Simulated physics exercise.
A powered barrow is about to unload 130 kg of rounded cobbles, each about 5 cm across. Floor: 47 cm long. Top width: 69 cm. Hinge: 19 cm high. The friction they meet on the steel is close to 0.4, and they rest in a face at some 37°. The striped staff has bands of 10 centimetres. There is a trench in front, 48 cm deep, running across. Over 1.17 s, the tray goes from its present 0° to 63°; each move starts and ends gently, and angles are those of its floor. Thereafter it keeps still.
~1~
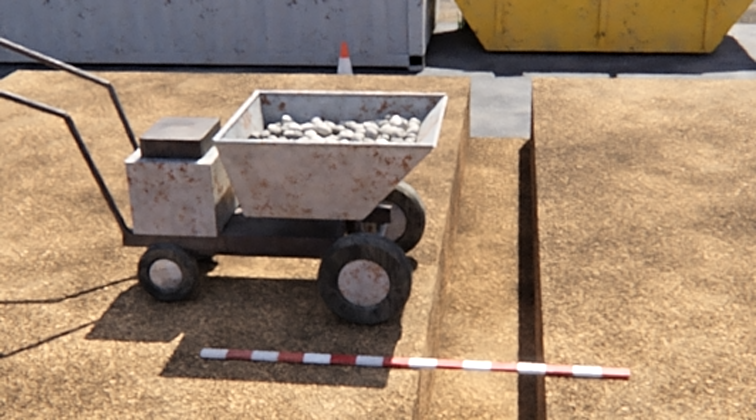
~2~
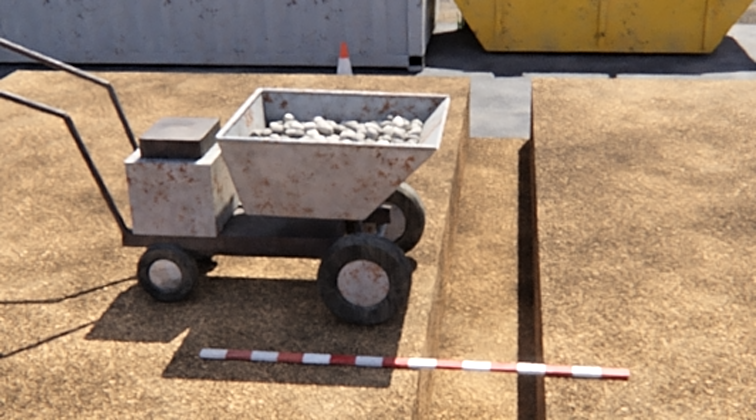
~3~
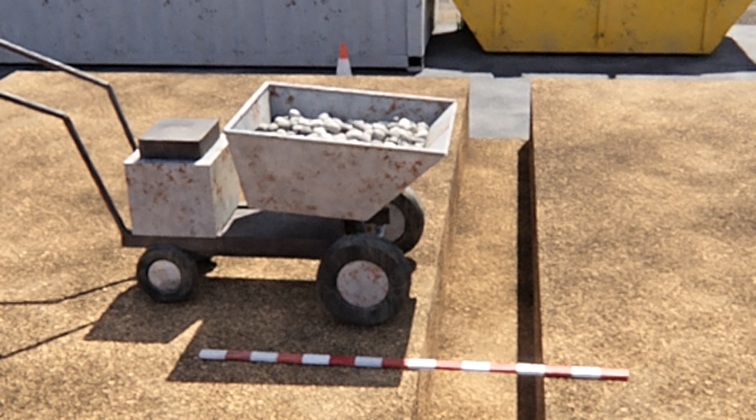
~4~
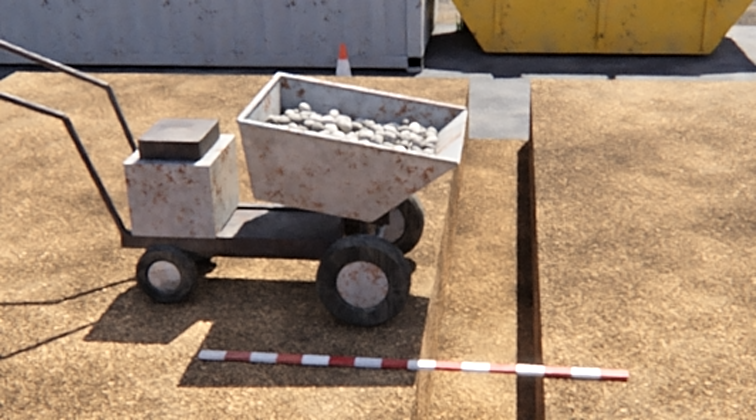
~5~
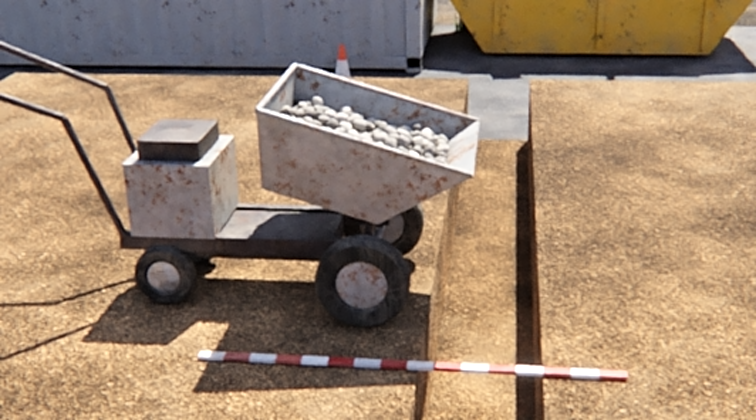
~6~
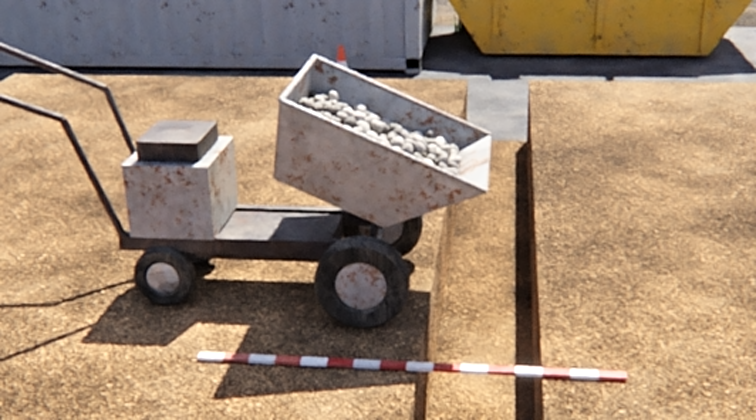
On a gravelly yard beside a narrow trench, a rusty white tray full of rounded grey stones sat level on a wheeled barrow, then slowly tilted down to the right, its back end rising.
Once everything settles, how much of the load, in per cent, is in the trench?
Once it settles, about 42 per cent of the load is there.
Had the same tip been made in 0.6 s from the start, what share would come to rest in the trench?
Then roughly 30 percent.
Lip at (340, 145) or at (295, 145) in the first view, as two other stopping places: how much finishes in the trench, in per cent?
I'd expect some 100 per cent, then some 90.
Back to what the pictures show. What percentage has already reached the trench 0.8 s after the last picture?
At that moment: Approx. 0 %.
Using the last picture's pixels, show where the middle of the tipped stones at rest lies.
Around (557, 292).
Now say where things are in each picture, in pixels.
Lip at (434, 146), floor tilted 0°, highest stones at (352, 130), in the first frame.
The tray is at 1°, its lip at (437, 148); the top of the load is at (328, 129), in the second frame.
Lip at (445, 154), floor tilted 5°, highest stones at (317, 126), in the third frame.
Lip at (458, 163), floor tilted 10°, highest stones at (304, 121), in the fourth frame.
Lip at (472, 176), floor tilted 16°, highest stones at (312, 113), in the fifth frame.
Lip at (486, 192), floor tilted 24°, highest stones at (320, 105), in the sixth frame.
Then, 0.4 s after the last picture the floor is at 53°, 100 % in the tray; the foremost stones are at (504, 234).
Then, 0.8 s after the last picture the floor is at 63°, 83 % in the tray, 2 % in the trench, 15 % past the trench; the foremost stones are at (598, 296).
Then, 1.1 s after the last picture the floor is at 63°, 47 % in the tray, 3 % in the trench, 50 % past the trench; the foremost stones are at (695, 308).
Then, 3.1 s after the last picture the floor is at 63°, 0 % in the tray, 42 % in the trench, 58 % past the trench; the foremost stones are at (755, 325).
